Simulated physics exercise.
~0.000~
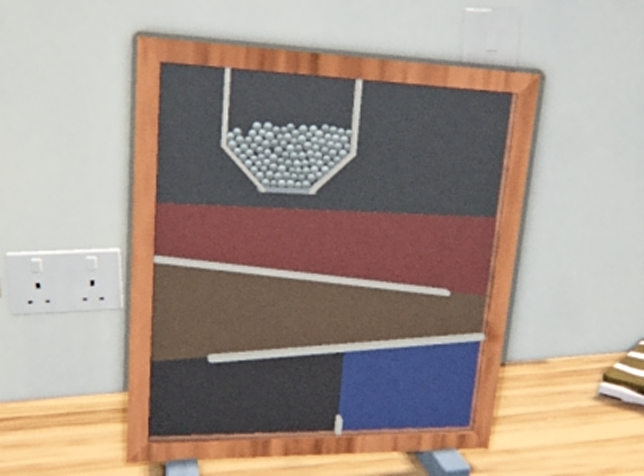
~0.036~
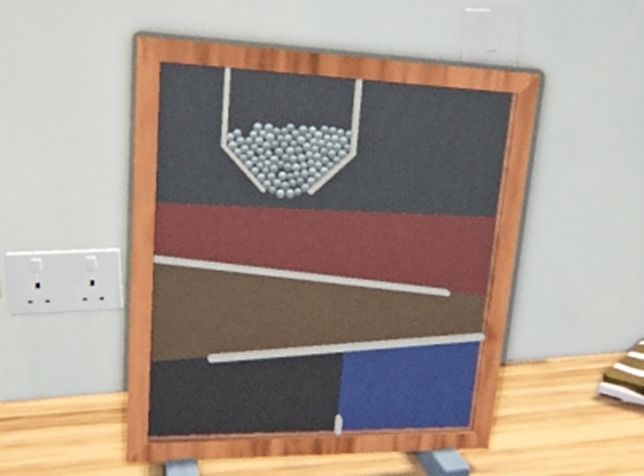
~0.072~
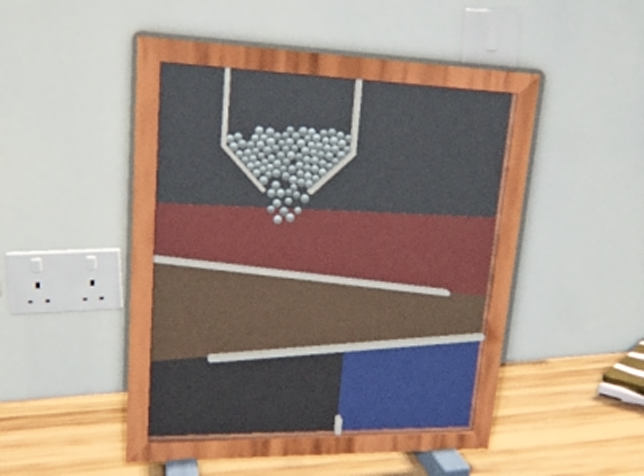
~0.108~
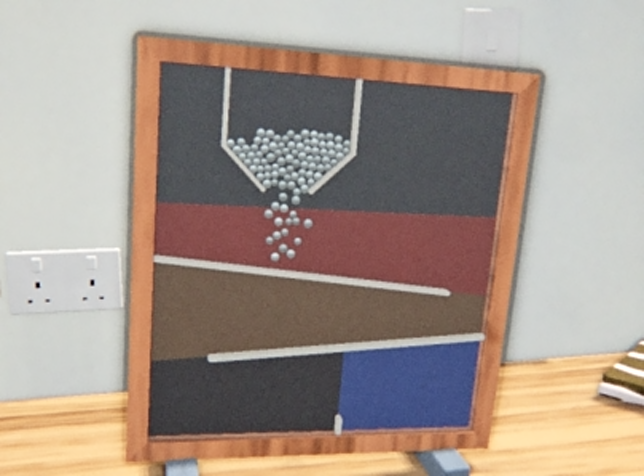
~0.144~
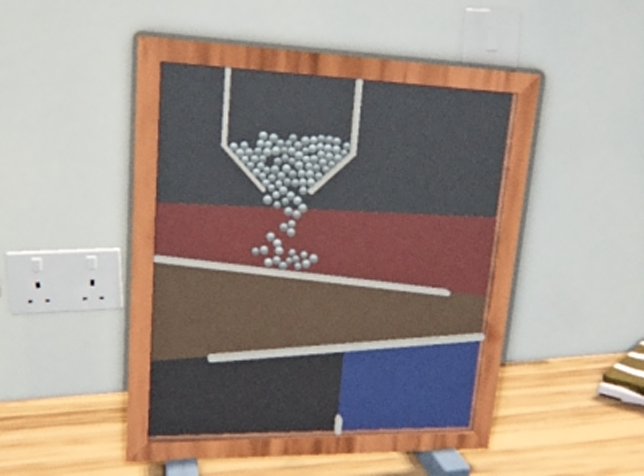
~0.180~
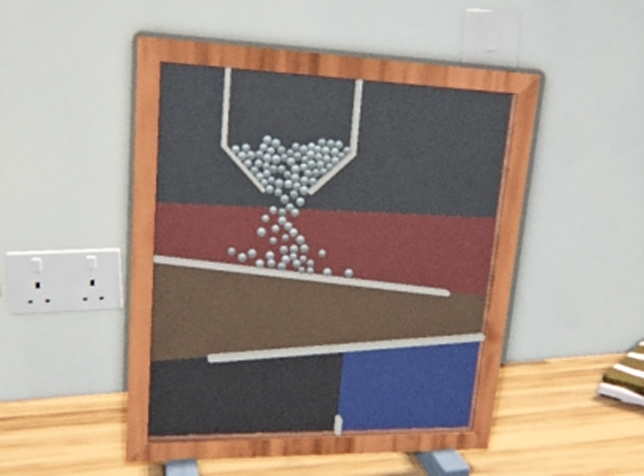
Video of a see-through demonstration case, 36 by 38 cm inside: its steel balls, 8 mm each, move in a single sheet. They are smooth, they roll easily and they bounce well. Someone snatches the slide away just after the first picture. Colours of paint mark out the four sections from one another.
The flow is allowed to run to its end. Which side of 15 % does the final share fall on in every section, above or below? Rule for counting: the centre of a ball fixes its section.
Red - below; blue - below; black - below; brown - above.
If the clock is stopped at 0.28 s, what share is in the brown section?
It works out at about 0 percent.
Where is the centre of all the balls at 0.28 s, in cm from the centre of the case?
It sits around 4 cm to the left and around 5 cm up.
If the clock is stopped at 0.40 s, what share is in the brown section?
About 0 percent of the load.
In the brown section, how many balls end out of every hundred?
About 90 %.
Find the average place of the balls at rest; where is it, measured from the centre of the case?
About 8 cm right and 8 cm below.
After 0.28 s, the balls' middle is 4 cm left of and 5 cm above the centre; red 60 %.
After 0.40 s, the balls' middle is 3 cm left of and 1 cm above the centre; red 85 %.
After 0.63 s, the balls' middle is 2 cm right of and 2 cm below the centre; red 80 %, brown 20 %.
At rest by 3.5 s, red 0 %, blue 0 %, black 10 %, brown 90 %.
